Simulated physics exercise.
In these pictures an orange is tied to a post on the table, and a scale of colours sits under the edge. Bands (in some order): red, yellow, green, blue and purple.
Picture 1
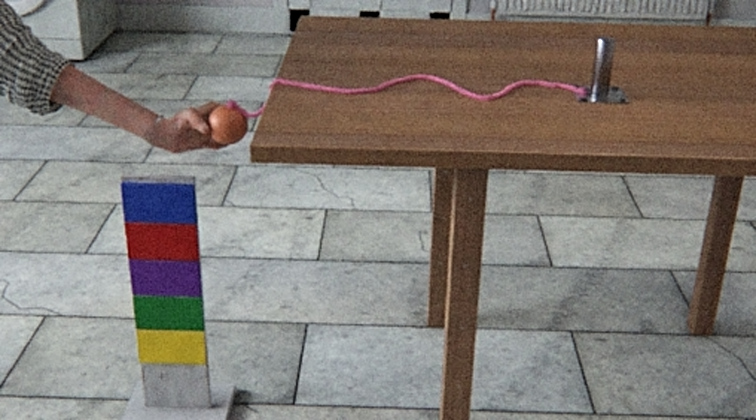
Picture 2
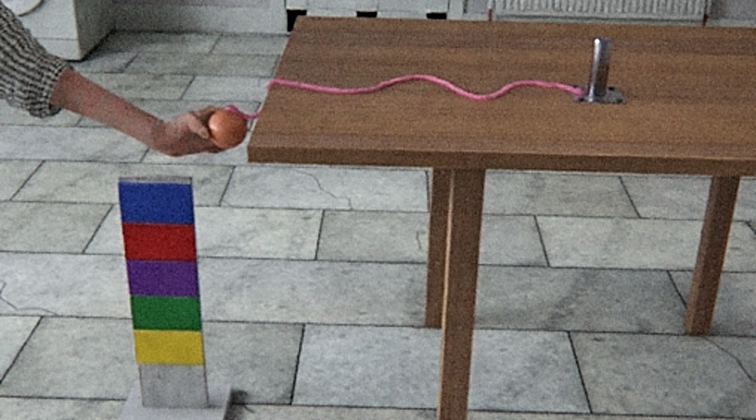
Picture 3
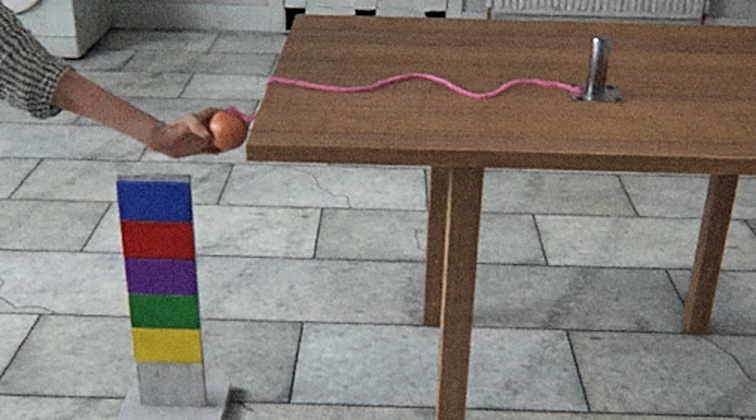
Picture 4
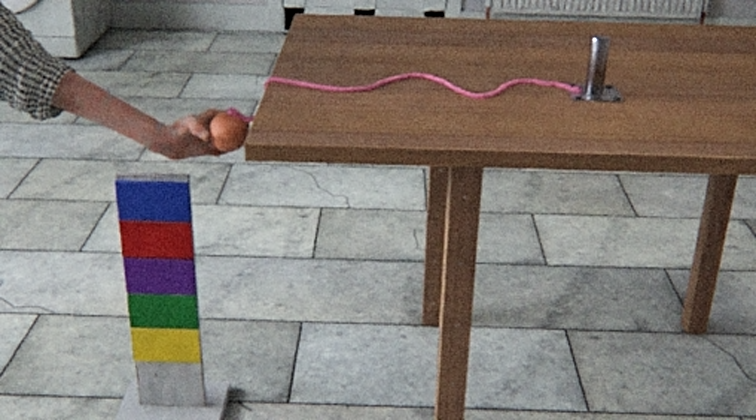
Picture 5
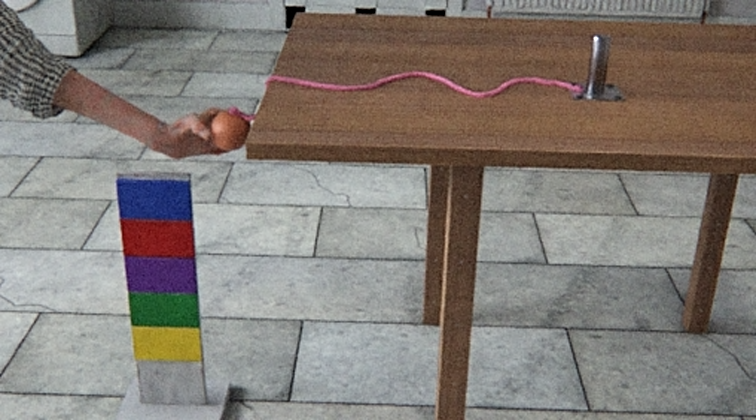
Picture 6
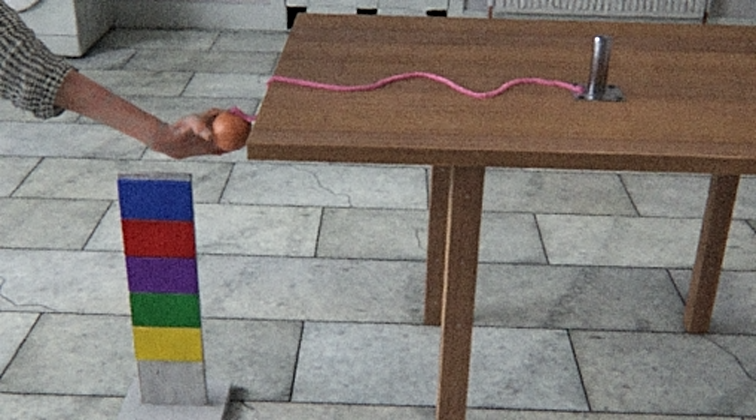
An orange tied by a wavy pink cord to a metal post on the wooden table barely moved as a hand held it just off the left edge, near an upright scale of coloured bands.
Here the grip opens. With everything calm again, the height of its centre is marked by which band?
By the red band.
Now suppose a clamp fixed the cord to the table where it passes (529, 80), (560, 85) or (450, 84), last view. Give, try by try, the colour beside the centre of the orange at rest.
For the first place it's red, for the second red, and for the third blue.
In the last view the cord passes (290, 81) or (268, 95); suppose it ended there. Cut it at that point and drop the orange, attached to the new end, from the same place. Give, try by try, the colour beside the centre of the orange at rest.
First try: No band; second try: Blue.
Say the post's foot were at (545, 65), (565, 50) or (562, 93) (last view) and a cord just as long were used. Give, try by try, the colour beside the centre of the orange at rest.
Going case by case, it's purple, red and finally purple.
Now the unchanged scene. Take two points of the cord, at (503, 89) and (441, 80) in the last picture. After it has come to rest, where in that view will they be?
They end up around (477, 87) and around (378, 83).
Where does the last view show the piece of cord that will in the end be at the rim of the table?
Roughly (354, 89).
Early on, orange near (309, 240); level with red.
Midway, orange near (263, 245); level with red.
Finally, orange near (266, 248); level with red. At red.
